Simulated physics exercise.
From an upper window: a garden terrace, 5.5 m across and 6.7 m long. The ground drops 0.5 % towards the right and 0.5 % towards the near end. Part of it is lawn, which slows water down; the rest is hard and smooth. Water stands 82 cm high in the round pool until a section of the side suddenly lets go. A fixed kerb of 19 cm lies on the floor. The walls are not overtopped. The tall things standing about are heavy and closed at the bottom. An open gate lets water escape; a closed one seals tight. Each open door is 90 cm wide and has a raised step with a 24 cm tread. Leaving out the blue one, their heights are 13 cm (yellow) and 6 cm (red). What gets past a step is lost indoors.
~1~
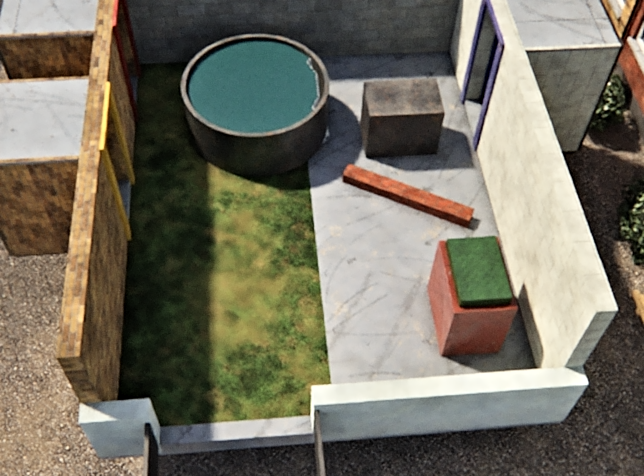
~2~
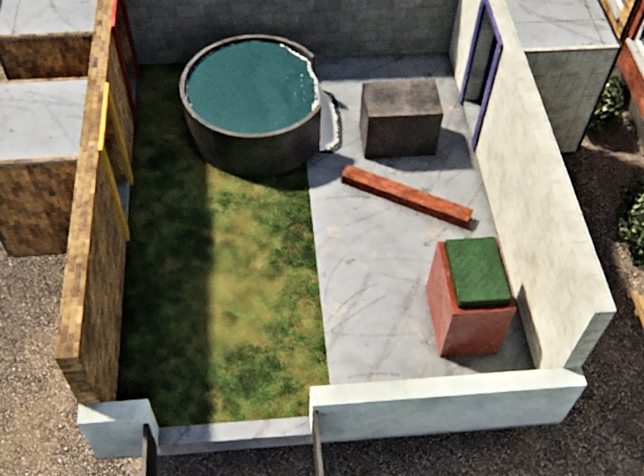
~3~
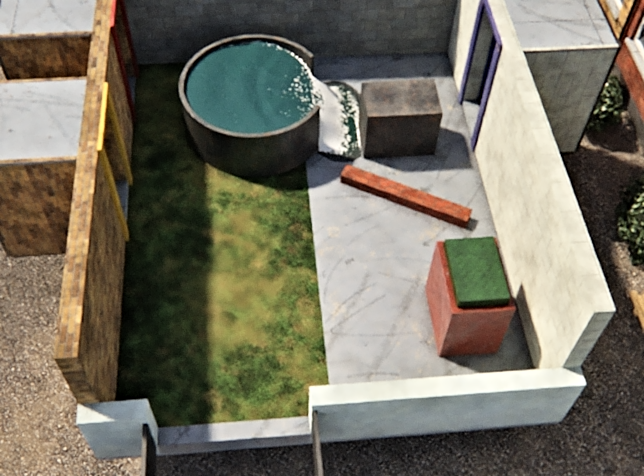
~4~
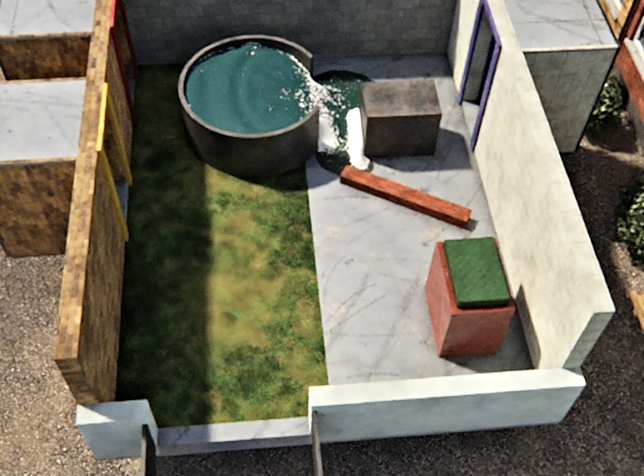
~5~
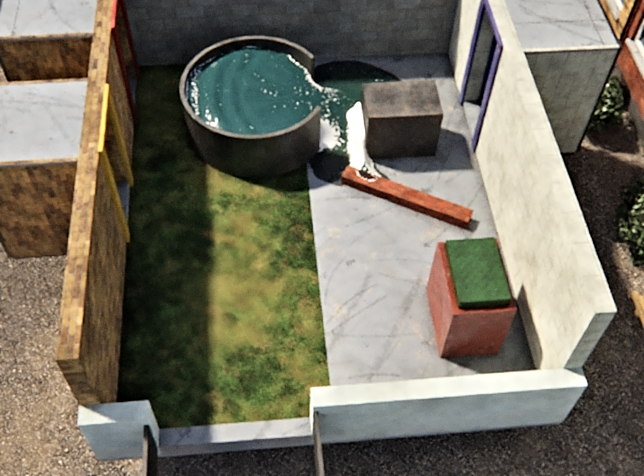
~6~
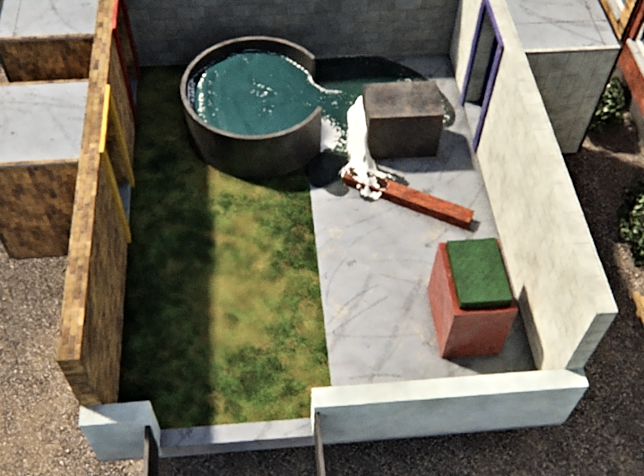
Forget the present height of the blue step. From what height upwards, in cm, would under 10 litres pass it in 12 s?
About 33 cm.
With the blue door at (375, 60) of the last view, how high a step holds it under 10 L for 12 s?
Roughly 32 cm.
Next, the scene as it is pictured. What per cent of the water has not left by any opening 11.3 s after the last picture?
Some 84 per cent remains.
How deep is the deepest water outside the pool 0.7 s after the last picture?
Roughly 68 cm.
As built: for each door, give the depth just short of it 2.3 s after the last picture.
In cm: Yellow 0, blue 23, red 0.
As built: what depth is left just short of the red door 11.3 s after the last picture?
Some 6.5 cm.
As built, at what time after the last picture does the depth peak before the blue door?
At about 1.6 s.
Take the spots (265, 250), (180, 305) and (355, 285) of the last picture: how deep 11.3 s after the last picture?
In that order: 7, 8 and 5 cm.
Then, 0.7 s after the last picture water covers 30 % of the floor, deepest (68 cm) near (445, 54); 21 cm at the blue door, 33 litres in over its 11 cm step.
Then, 2.3 s after the last picture water covers 60 % of the floor, deepest (34 cm) near (465, 215); 23 cm at the blue door, 159 litres in over its 11 cm step.
Then, 11.3 s after the last picture water covers 95 % of the floor, deepest (12 cm) near (539, 399); 11 cm at the blue door, 270 litres in over its 11 cm step.
At the blue door as built, the water peaked near 26 cm, 1.5 s after the last picture.
Run again over the same 12 s with other heights there, 17 litres in over 30 cm, 1 litre over 40.5 cm. The limit of 10 litres is kept from about 33 cm up.
